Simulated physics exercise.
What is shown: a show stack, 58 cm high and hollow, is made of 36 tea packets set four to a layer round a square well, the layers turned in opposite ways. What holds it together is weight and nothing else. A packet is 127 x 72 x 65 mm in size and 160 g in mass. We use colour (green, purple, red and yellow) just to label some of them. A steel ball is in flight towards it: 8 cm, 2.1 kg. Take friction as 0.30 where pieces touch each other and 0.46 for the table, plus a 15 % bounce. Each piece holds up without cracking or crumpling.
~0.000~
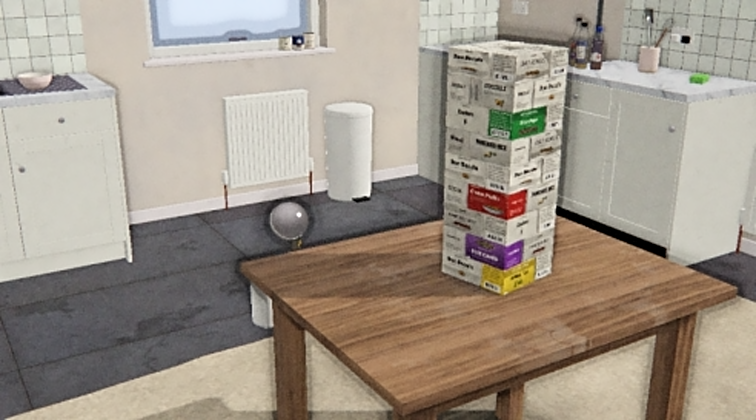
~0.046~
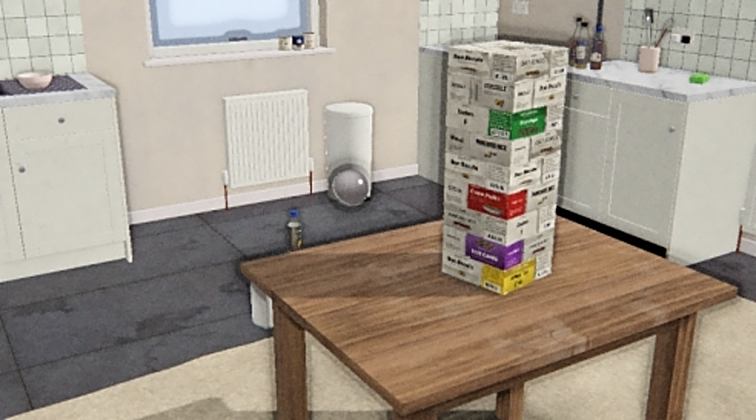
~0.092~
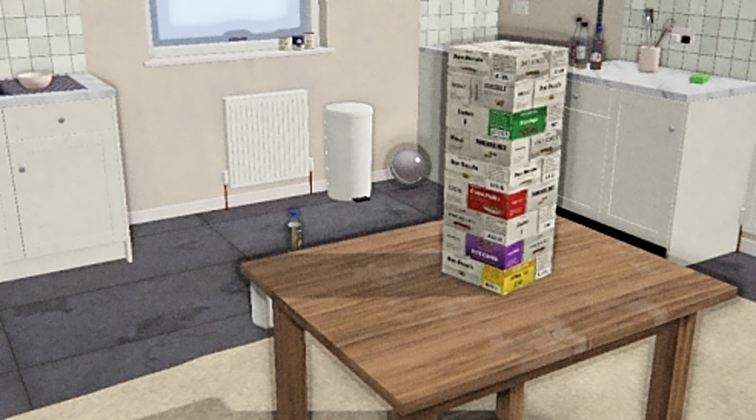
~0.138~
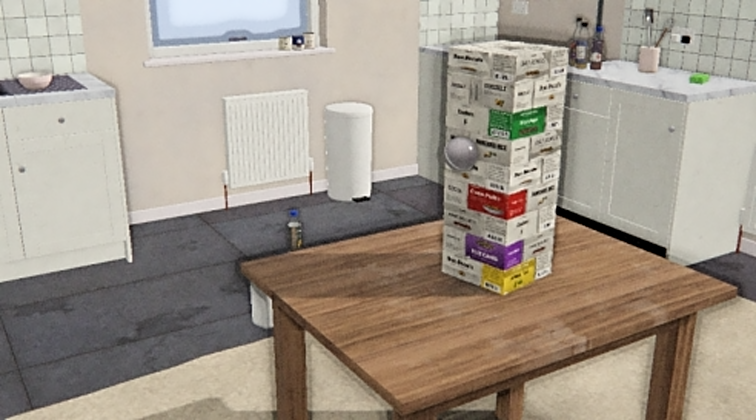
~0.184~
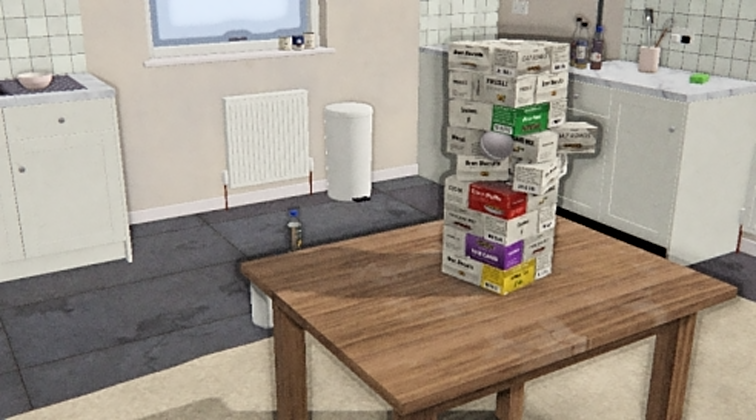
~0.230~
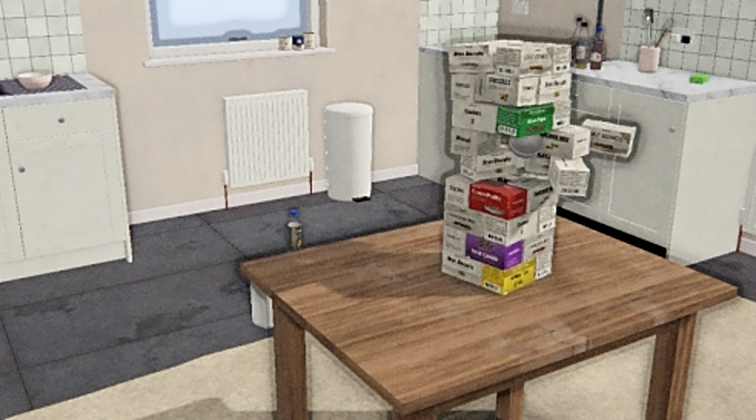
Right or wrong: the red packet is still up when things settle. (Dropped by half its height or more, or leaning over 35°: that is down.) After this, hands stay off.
Right, it stays up.
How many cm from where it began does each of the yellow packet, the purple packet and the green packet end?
Moved: Yellow 0, purple 0, green 40.
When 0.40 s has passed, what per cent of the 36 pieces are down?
At that instant, 30 percent.
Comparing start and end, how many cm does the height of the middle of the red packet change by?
Its middle finishes around 0 cm lower.
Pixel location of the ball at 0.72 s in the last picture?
Roughly at (704, 301).
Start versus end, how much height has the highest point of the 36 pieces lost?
I'd put it at around 19 cm.
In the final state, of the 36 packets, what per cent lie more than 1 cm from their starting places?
That makes 60 percent.
Around 0.40 s, ball still moving; 11 of the 36 packets down; red packet unmoved; green packet 13 cm lower.
Around 0.72 s, ball still moving; 18 of the 36 packets down; red packet unmoved; green packet tipped 59°, 14 cm lower.
Around 1.26 s, ball still moving; 18 of the 36 packets down; red packet unmoved; green packet on its side.
Finally (1.9 s), ball rolling away; 18 of the 36 packets down; red packet unmoved; green packet on its side; purple packet unmoved. Seen by the last camera, middles, red packet near (498, 199), green packet near (551, 282).
